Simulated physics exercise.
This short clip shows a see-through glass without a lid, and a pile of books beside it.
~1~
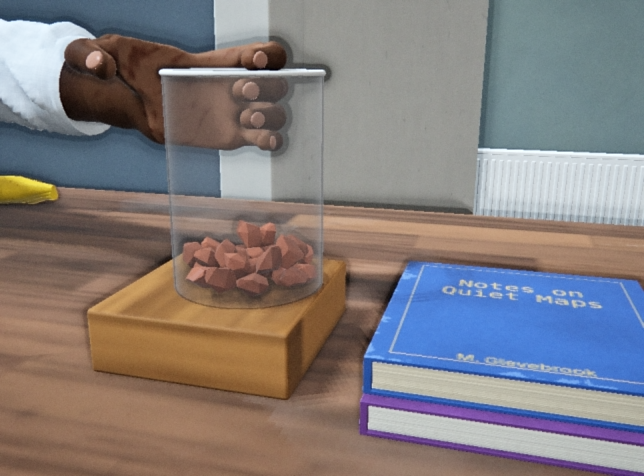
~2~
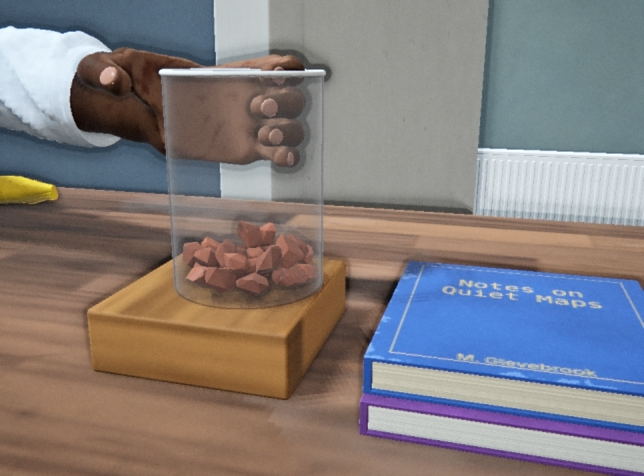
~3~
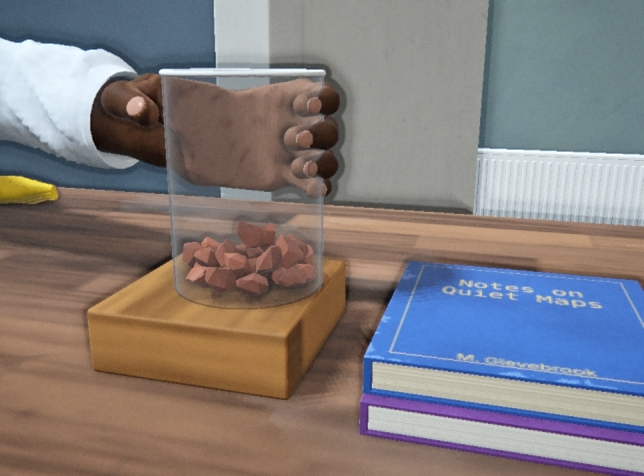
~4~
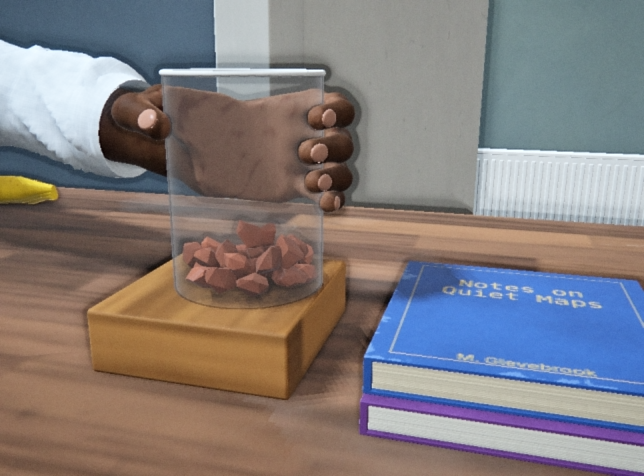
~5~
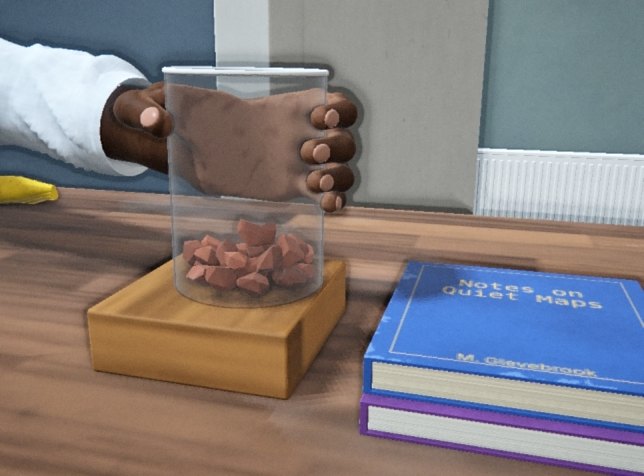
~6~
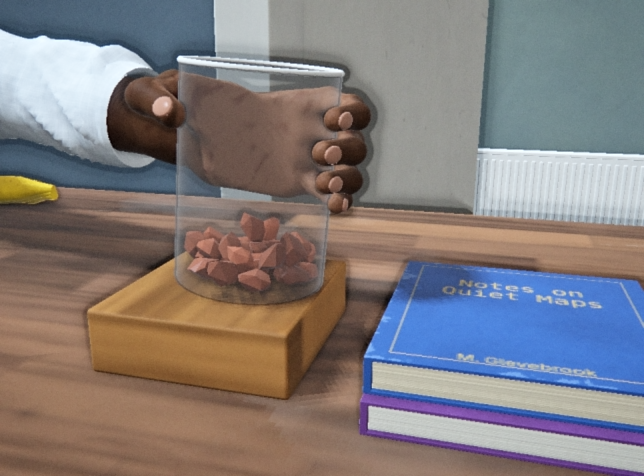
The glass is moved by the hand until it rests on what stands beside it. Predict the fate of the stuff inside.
No loss.
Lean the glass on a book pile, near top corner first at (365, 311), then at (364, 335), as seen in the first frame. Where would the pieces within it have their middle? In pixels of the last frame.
Case 1: (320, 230); case 2: (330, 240).
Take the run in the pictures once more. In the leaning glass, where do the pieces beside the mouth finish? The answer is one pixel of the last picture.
Roughly at (437, 290) in the last view, I'd say.
Then, 0.71 s later than the last frame, the glass leans 34°; everything is still inside.
Then, 1.47 s later than the last frame, the glass leans 66°; everything is still inside.
Then, 2.37 s later than the last frame, the glass rests on the book pile at 90°; everything is still inside.
When it is over, the glass rests on the book pile at 90°; everything is still inside.
